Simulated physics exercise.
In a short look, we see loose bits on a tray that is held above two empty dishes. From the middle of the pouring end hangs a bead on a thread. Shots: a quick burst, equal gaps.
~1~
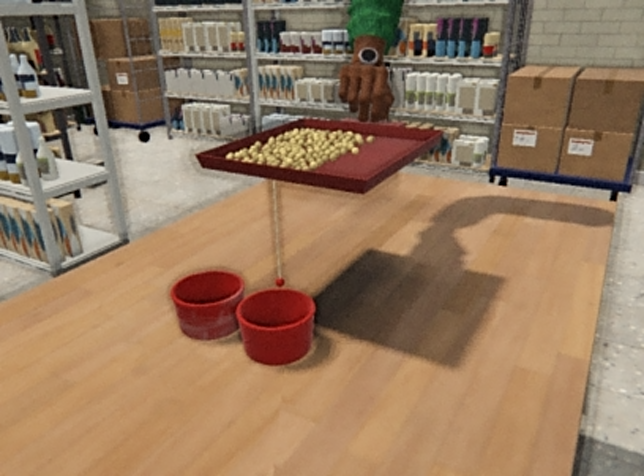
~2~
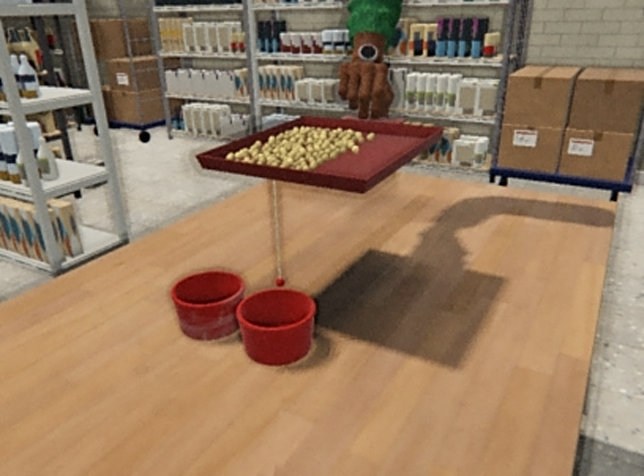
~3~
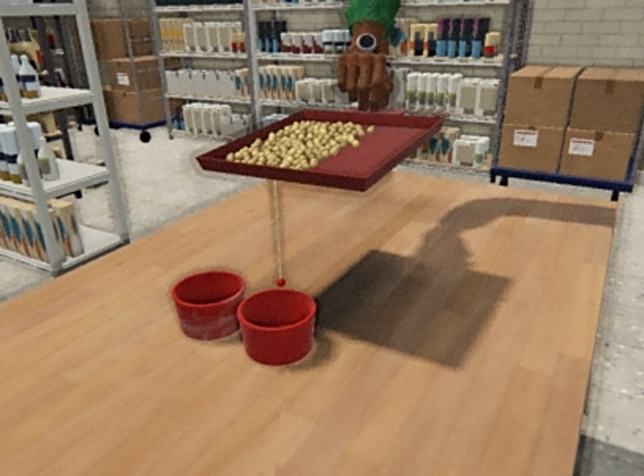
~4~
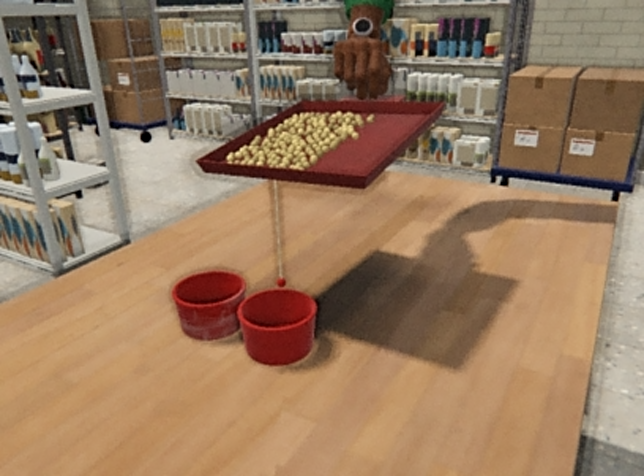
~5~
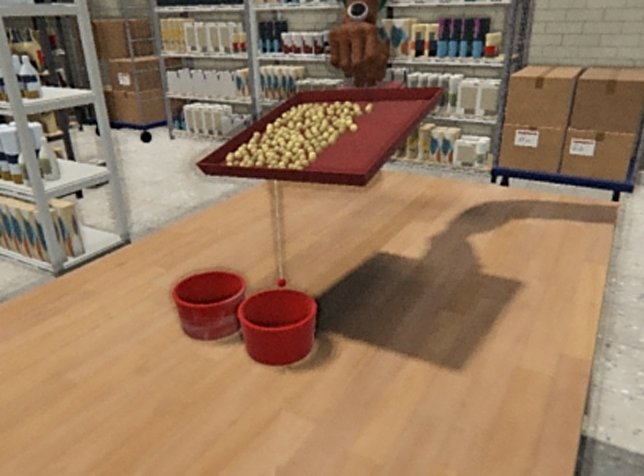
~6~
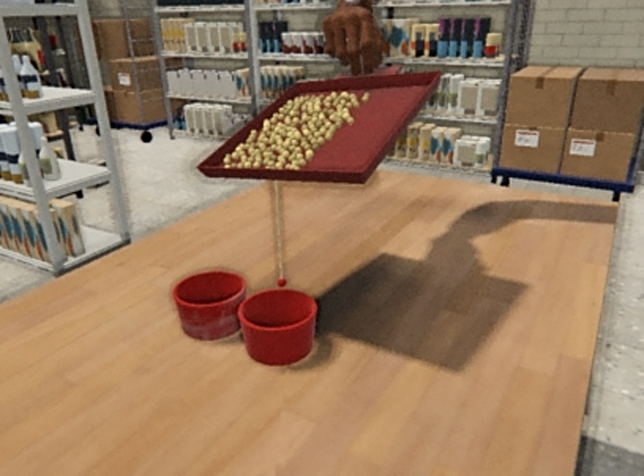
A brown robotic hand raises the far side of a red tray of soya beans.
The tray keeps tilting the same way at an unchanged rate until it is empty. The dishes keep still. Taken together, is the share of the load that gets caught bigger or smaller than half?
The dishes save the greater portion.
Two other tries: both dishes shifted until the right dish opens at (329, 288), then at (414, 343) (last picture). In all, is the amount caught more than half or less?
In the first position shy of half, in the second shy of half.
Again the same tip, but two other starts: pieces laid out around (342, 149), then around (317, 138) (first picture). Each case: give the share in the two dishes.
80 per cent for the first try, 90 per cent for the second.
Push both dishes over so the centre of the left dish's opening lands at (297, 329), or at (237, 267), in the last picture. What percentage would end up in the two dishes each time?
That makes 0 per cent, followed by 20 per cent.
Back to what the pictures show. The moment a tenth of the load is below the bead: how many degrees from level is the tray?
About 85 degrees.
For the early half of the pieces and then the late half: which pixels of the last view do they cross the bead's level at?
(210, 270), then (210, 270).
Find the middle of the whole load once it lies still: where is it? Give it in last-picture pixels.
Close to (212, 313) in the last picture.
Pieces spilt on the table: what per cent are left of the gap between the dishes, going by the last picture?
About 100 %.
Soon, tray tipped steeply; nearly all on the tray; a small part in the air.
A while on, tray tipped past a quarter turn; a small part on the tray; a stray few in the right dish; about two thirds in the left dish; a small part outside both; a small part in the air.
Towards the end, tray tipped past a quarter turn; a stray few in the right dish; most in the left dish; a small part outside both.
Finally, tray tipped past a quarter turn; a stray few in the right dish; most in the left dish; a small part outside both.
